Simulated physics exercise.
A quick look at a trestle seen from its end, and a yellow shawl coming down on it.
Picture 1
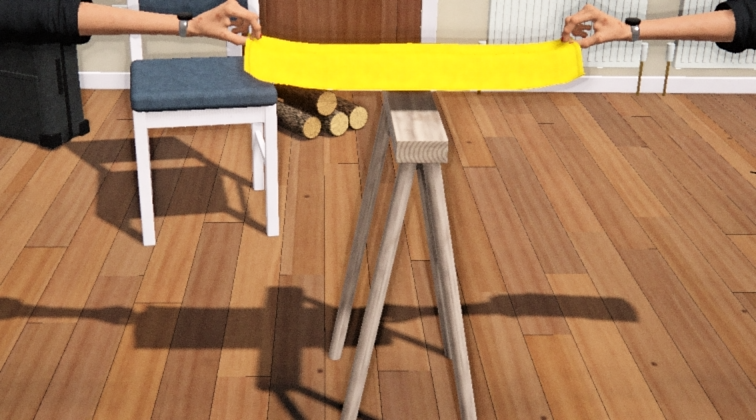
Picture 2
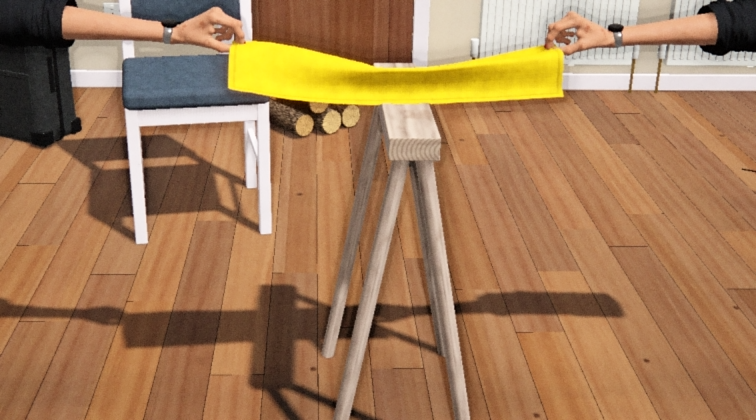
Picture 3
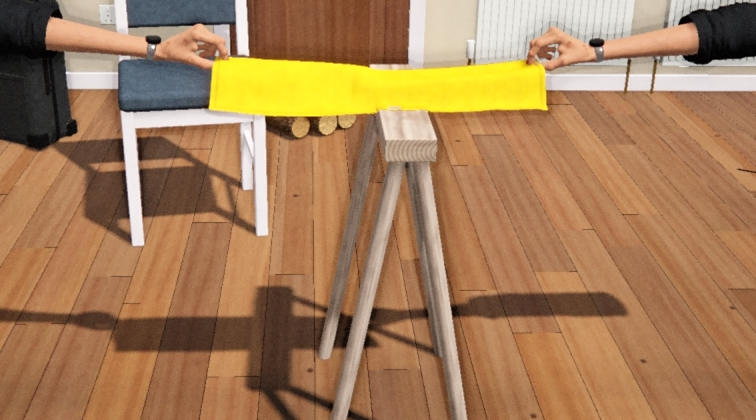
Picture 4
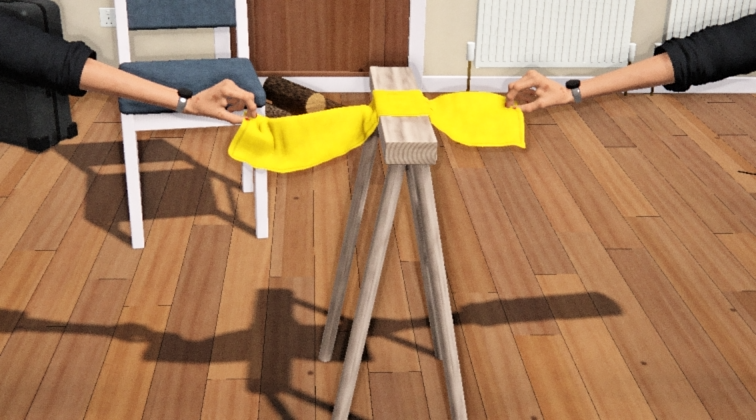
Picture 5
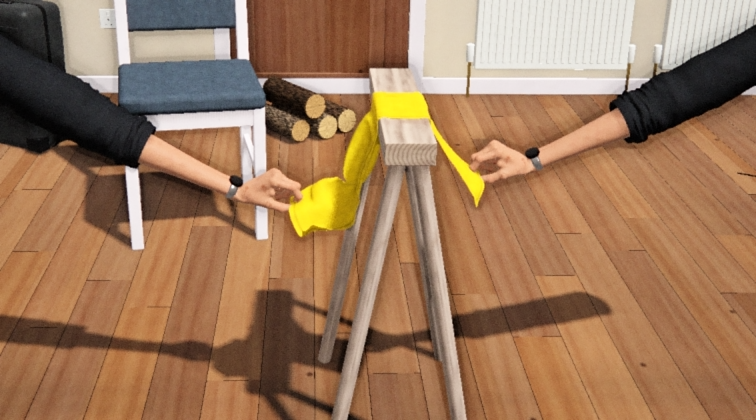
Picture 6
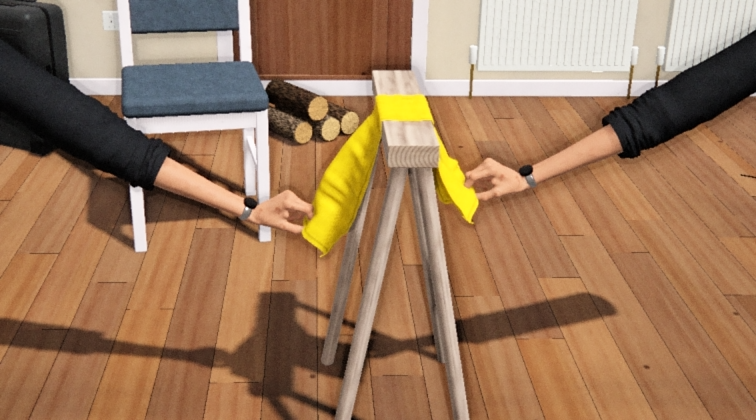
In a room with a wooden plank floor, seen from the front and slightly above, a pale wooden trestle stands end-on at the centre, with a blue-cushioned white chair and stacked logs behind it to the left and white radiators to the right. Two dark-sleeved arms lower a stretched yellow shawl across the trestle's top. The hands then move down and inward, folding its ends down either side, while the view shifts slightly.
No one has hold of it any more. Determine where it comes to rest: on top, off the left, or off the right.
Holds.
Then, 0.78 s after the last picture, shawl hanging on both sides, left end near (372, 252), right end near (450, 211).
Then, 1.66 s after the last picture, shawl hanging on both sides, left end near (379, 256), right end near (443, 212).
At rest, shawl hanging on both sides, left end near (370, 256), right end near (416, 215). The yellow shawl stays on top.
